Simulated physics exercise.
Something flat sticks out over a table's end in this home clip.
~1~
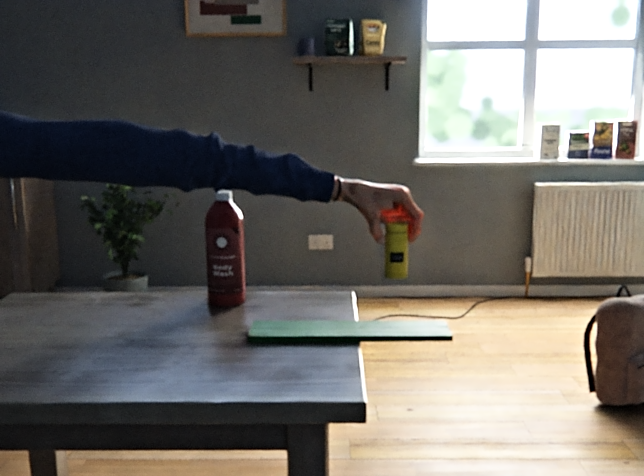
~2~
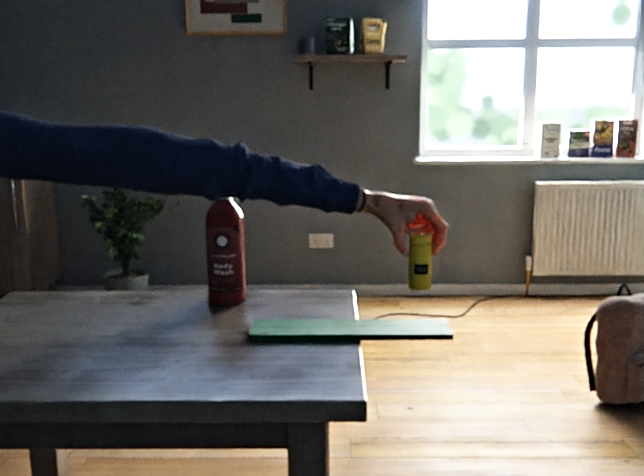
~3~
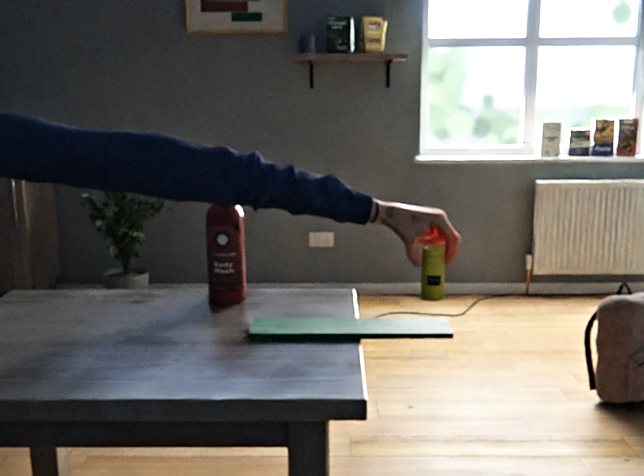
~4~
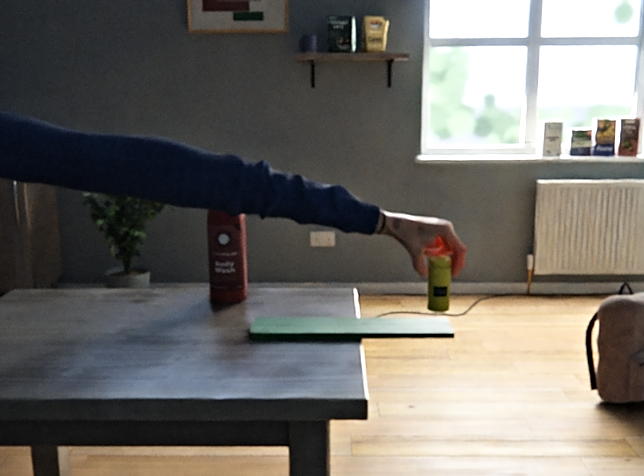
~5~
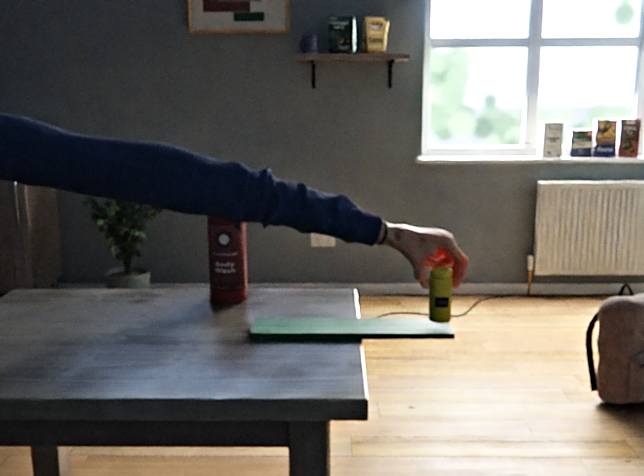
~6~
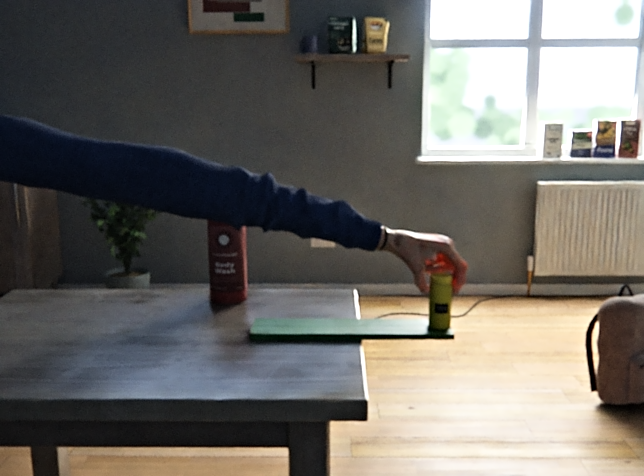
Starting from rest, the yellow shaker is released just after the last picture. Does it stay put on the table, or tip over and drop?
It will end up off the table.
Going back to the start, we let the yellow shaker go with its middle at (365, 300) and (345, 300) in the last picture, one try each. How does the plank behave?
Result 1: Stable; result 2: Stable.
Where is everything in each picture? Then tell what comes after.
Still above its spot; yellow shaker (396, 250); green plank (350, 331), in the first picture.
Still above its spot; yellow shaker (420, 262); green plank (350, 330), in the second picture.
Still above its spot; yellow shaker (433, 273); green plank (350, 328), in the third picture.
Still above its spot; yellow shaker (439, 284); green plank (351, 328), in the fourth picture.
Still above its spot; yellow shaker (441, 294); green plank (352, 328), in the fifth picture.
In place under the hand; yellow shaker (440, 301); green plank (351, 329), in the sixth picture.
Then, 0.50 s later than the last frame, yellow shaker now down on the floor or falling; green plank tilted by 48°.
Then, 0.70 s later than the last frame, green plank now down on the floor or falling.
Then, 0.90 s later than the last frame, things are still on the move.
Then, 1.00 s later than the last frame, as before.
When it is over, down on the floor or falling, green plank and yellow shaker; red bottle as before. The plank tips off the edge.
